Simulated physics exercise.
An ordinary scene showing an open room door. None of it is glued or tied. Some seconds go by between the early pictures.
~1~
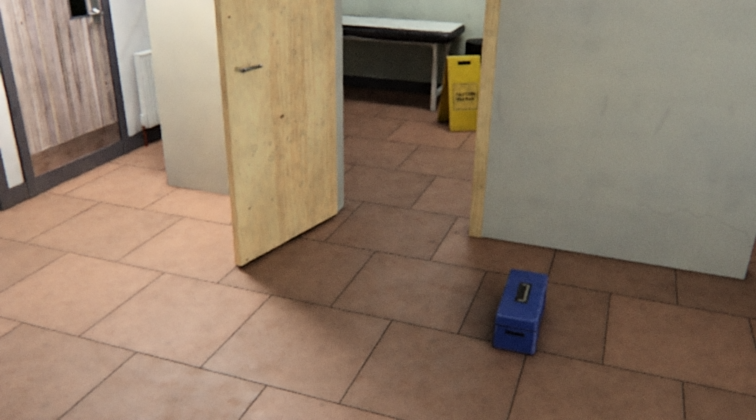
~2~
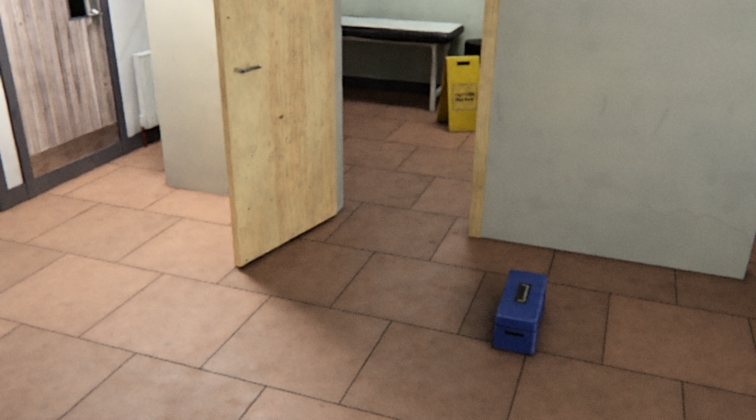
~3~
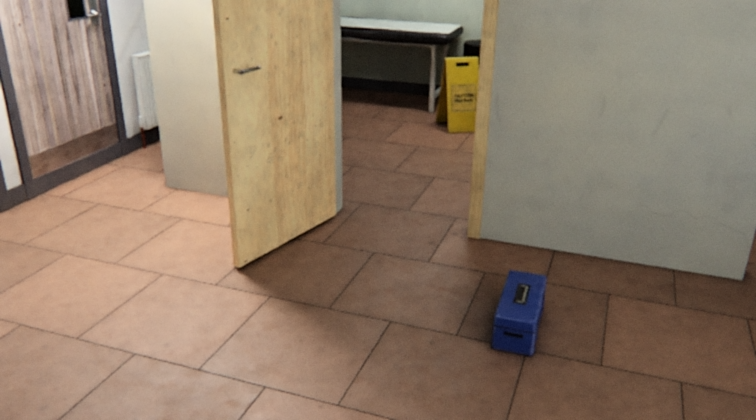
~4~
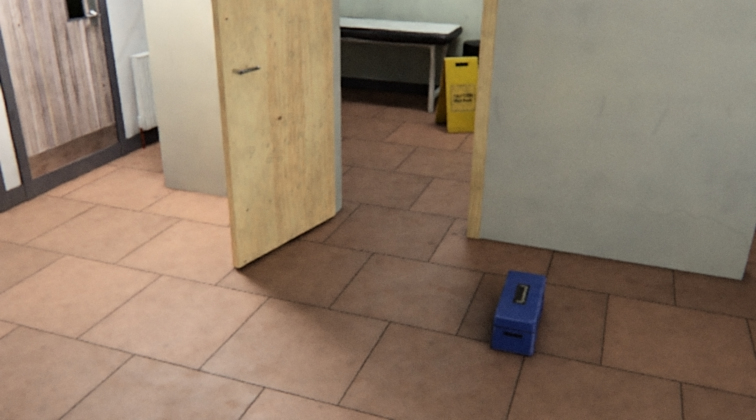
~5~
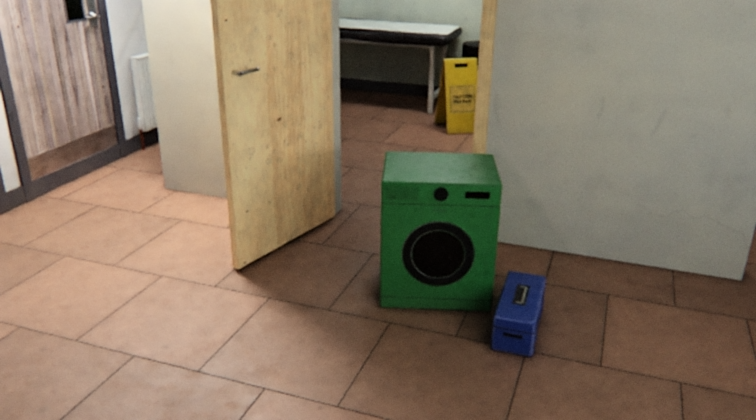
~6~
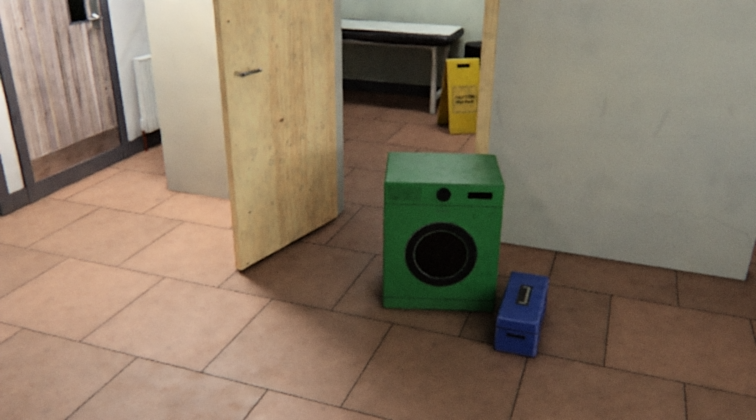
A green front-loading washing machine abruptly appears on the brown tiled floor near the doorway, immediately left of a small blue toolbox, after a stretch in which nothing moves. The room is seen from above at an angle, with a pale wooden door standing wide open, grey walls, and a yellow sign and dark-topped bench beyond. Door and toolbox stay still, while the view shifts very slightly.
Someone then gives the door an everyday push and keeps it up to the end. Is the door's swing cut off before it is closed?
Well, the door doesn't make it all the way in the end.
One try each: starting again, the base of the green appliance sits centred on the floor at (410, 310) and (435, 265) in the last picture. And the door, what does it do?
Well, on try one it completes its arc, and on try two it is halted early.
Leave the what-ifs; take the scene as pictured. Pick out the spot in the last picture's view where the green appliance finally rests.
The object ends up somewhere near (453, 230).
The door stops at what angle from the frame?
I'd say it stays open by roughly 45 degrees.
Then, 0.60 s after the last picture, door 87° open.
Then, 0.90 s after the last picture, door 67° open.
Then, 1.20 s after the last picture, door 48° open; green appliance slid a little near (446, 230).
At rest, door 45° open; both in place. Seen from the same camera at the end, green appliance near (453, 230).
